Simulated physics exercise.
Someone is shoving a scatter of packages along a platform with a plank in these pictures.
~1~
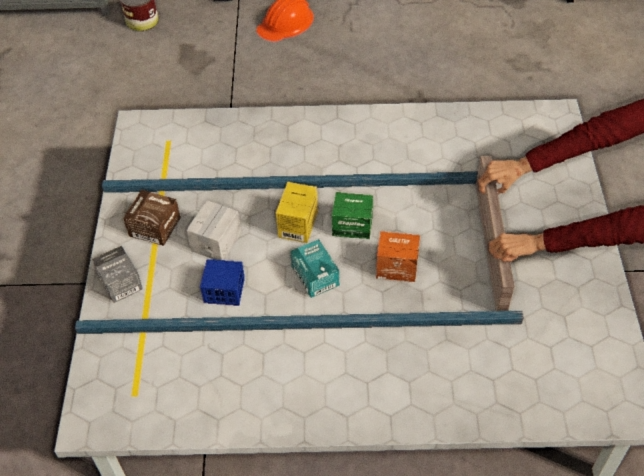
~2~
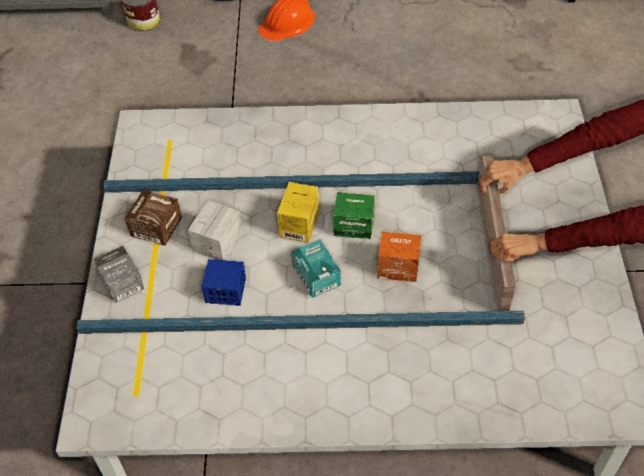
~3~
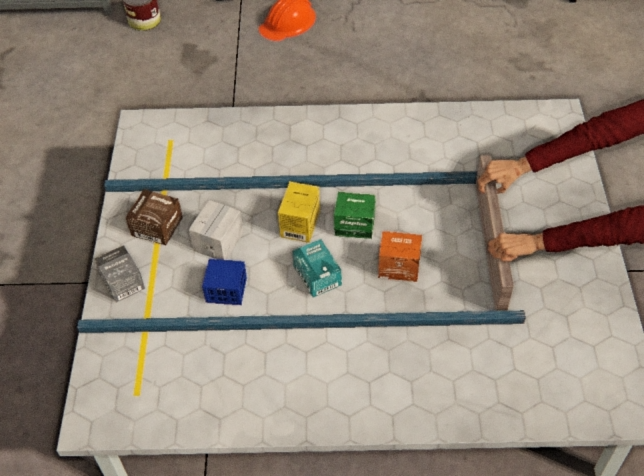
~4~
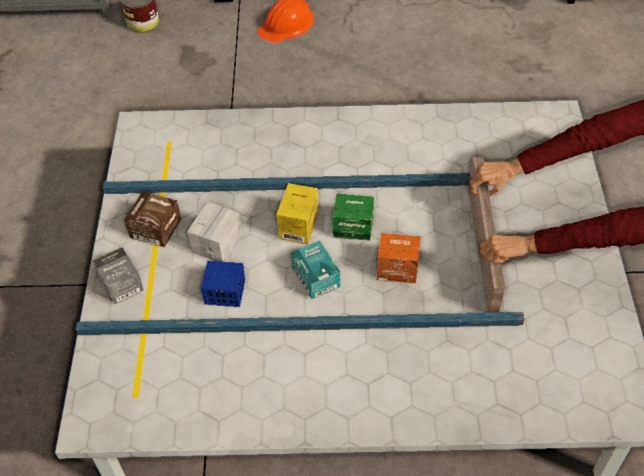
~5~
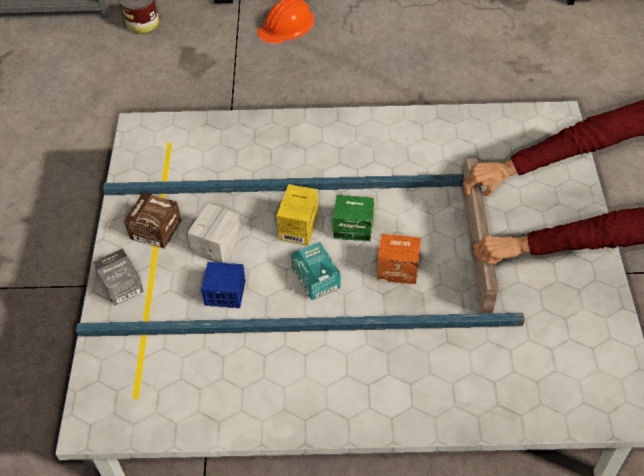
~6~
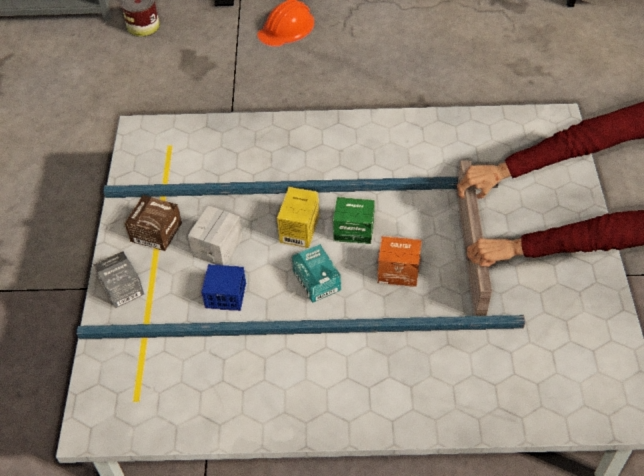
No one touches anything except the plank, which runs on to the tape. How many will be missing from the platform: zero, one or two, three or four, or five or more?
I expect three or four to end up below.
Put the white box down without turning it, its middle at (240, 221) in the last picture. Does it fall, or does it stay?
It drops over the edge from there.
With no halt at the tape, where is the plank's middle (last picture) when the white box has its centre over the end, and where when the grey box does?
The middle is at (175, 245) when it's the white box, and at (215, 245) when it's the grey box.
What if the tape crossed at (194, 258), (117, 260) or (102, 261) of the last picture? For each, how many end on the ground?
Per try in turn: 1, 6, 8.
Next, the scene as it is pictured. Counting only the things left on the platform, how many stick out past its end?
The count would be 2.
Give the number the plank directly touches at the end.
Number in contact with it: 2.
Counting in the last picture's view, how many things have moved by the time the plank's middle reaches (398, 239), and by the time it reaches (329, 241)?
First 1, after that 4.
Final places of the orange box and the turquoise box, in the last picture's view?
They end up close to (130, 270) and (92, 291).
Early on, none off yet; grey box at rest near (119, 280); brown box at rest near (154, 223); white box at rest near (216, 236).
A while later, none off yet; grey box at rest near (119, 280); brown box at rest near (154, 223); white box travelled a little near (201, 238).
Further along, none off yet; grey box travelled about its own width near (87, 280); brown box travelled about its own width near (112, 214); white box travelled well along near (126, 246).
Finally, the number that fall off is three or four; lost, blue crate, white box, brown box and grey box.
